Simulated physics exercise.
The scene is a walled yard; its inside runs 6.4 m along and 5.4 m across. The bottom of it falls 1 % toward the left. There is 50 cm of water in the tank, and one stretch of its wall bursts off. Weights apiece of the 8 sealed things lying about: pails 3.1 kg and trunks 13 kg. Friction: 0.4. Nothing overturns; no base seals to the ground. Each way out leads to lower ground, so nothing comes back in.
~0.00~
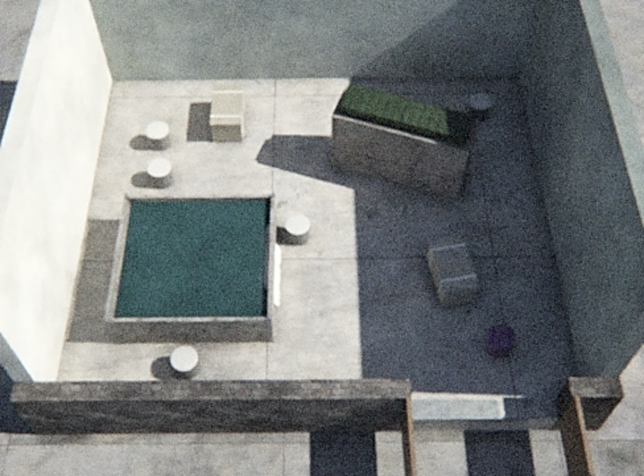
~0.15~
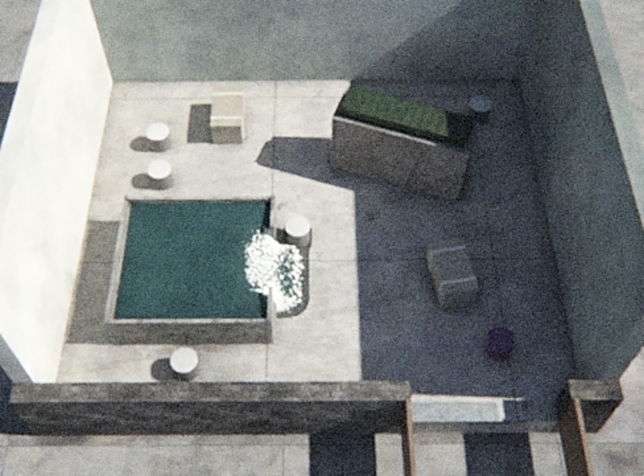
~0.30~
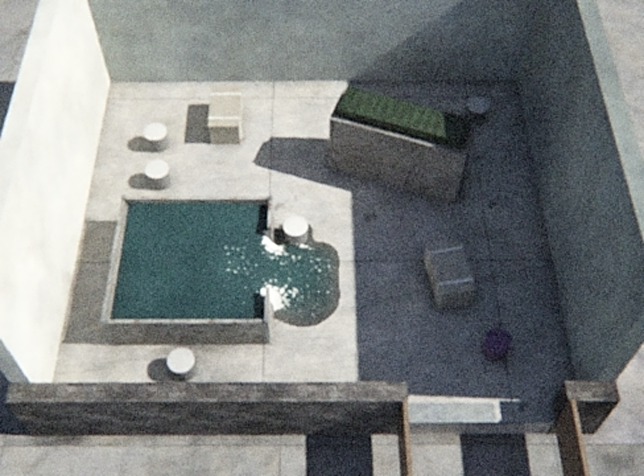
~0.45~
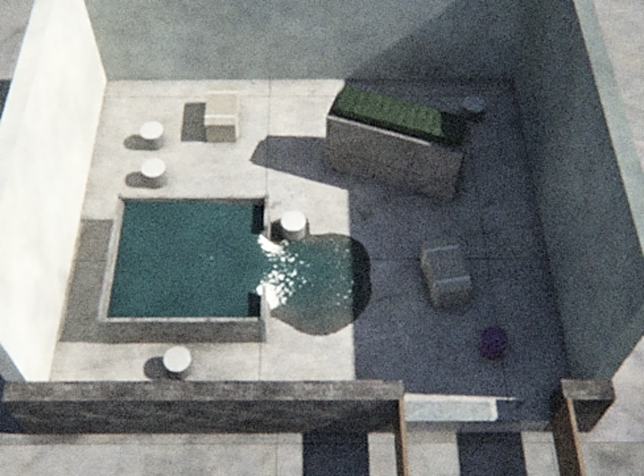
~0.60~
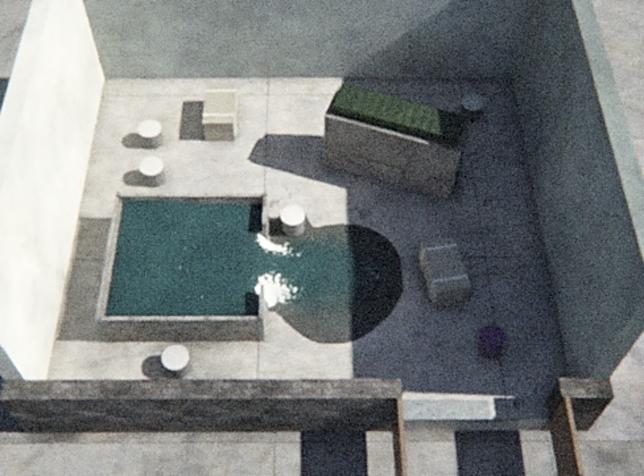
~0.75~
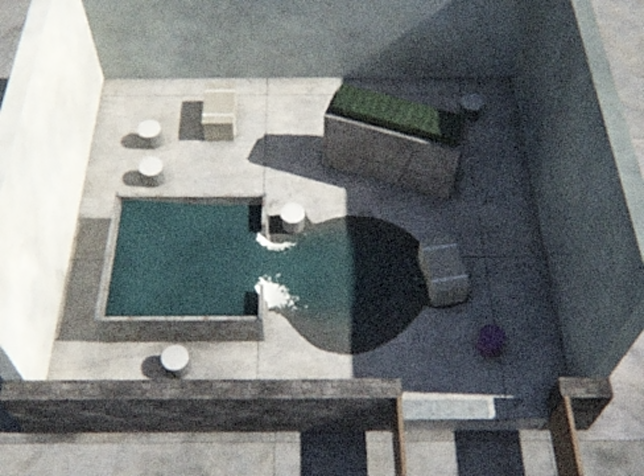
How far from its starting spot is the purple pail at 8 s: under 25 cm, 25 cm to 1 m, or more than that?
It budges a great deal.
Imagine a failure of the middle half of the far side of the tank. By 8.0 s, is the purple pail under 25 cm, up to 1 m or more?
Well, the purple pail keeps its spot.
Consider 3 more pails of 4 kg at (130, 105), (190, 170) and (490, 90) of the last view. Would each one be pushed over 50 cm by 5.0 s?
In sequence: Stays within; stays within; goes beyond.
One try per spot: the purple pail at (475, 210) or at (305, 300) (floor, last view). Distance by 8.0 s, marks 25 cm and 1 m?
Try one, it is swept a long way; try two, it is swept a long way.
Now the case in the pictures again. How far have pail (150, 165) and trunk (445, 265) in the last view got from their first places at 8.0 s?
First 0 cm, then 140 cm.
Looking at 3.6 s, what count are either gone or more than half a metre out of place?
Tally: 2.
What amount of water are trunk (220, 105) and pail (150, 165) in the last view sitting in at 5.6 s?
Close to 1 and 0 centimetres.
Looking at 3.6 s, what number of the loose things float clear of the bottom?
Count at that moment: 1.
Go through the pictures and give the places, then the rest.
The first frame shows the purple pail at (502, 336), on the bottom; water covers 3.4 m2; 0 of 8 have shifted.
The second frame shows the purple pail at (502, 338) rests on the ground; water covers 3.9 m2; 0 of 8 have shifted.
The third frame shows the purple pail at (499, 339), on the bottom; 4.4 m2 under water; 0 of 8 have shifted.
The fourth frame shows the purple pail at (495, 338) rests on the ground; water covers 5.1 m2; 1 of 8 have shifted.
The fifth frame shows the purple pail at (493, 336), on the bottom; 6.0 m2 under water; 1 of 8 have shifted.
The sixth frame shows the purple pail at (493, 336) rests on the ground; 6.8 m2 under water; 1 of 8 have shifted.
After 1.6 s the purple pail is near (518, 351), 0.3 m from its start, aground; 0 of 8 are out; 0 afloat.
After 3.6 s the purple pail has gone out; 1 of 8 are out; 1 afloat.
After 5.6 s the purple pail has gone out; 1 of 8 are out; 2 afloat.
After 8.0 s the purple pail has gone out; 1 of 8 are out; 1 afloat.
